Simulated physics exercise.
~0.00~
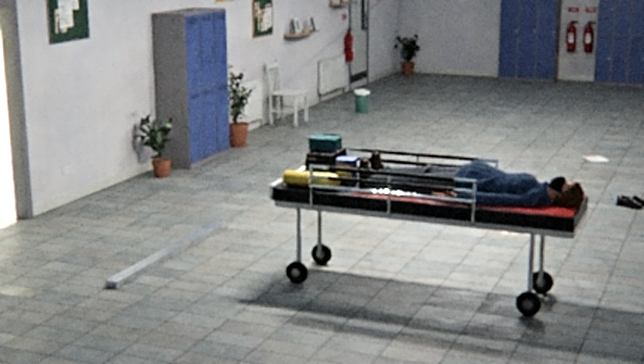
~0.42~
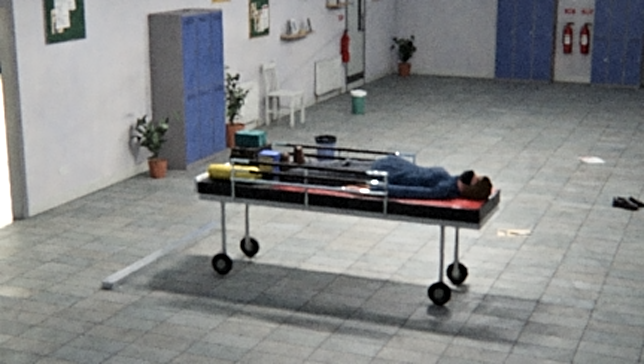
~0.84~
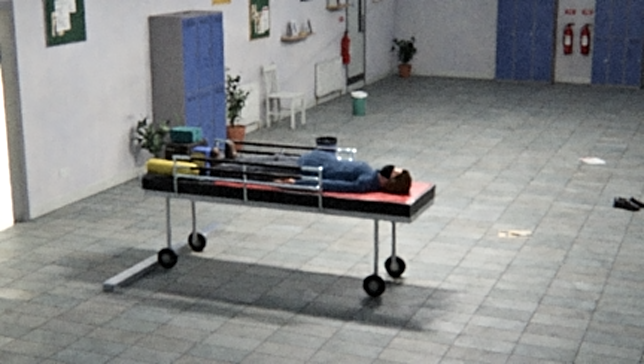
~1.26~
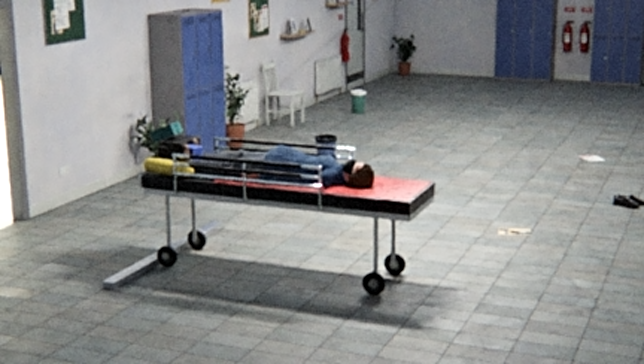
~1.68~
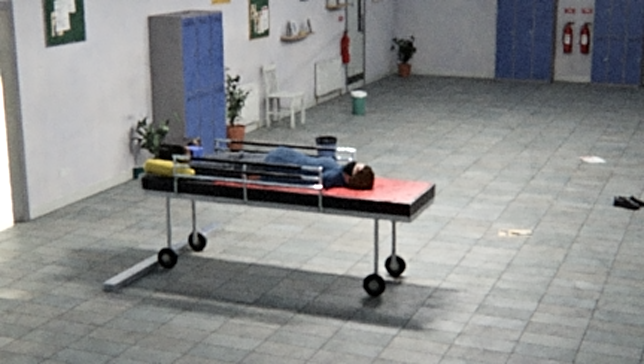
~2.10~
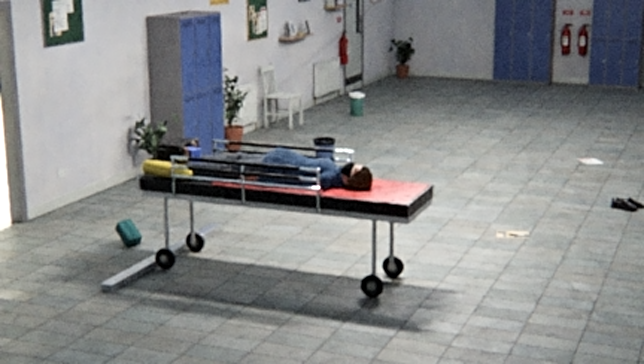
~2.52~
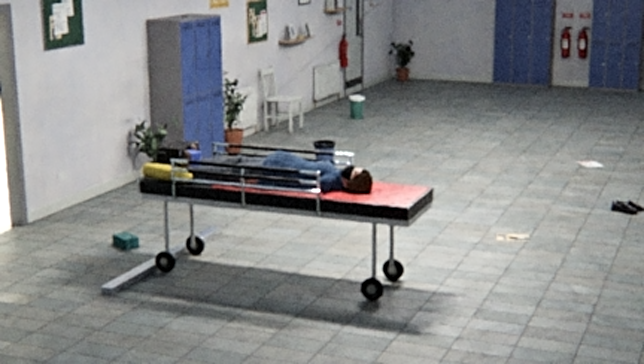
Clinic hallway, a wheeled trolley carrying a limp person stopping at a floor sill, its teal box sliding off onto the tiles.
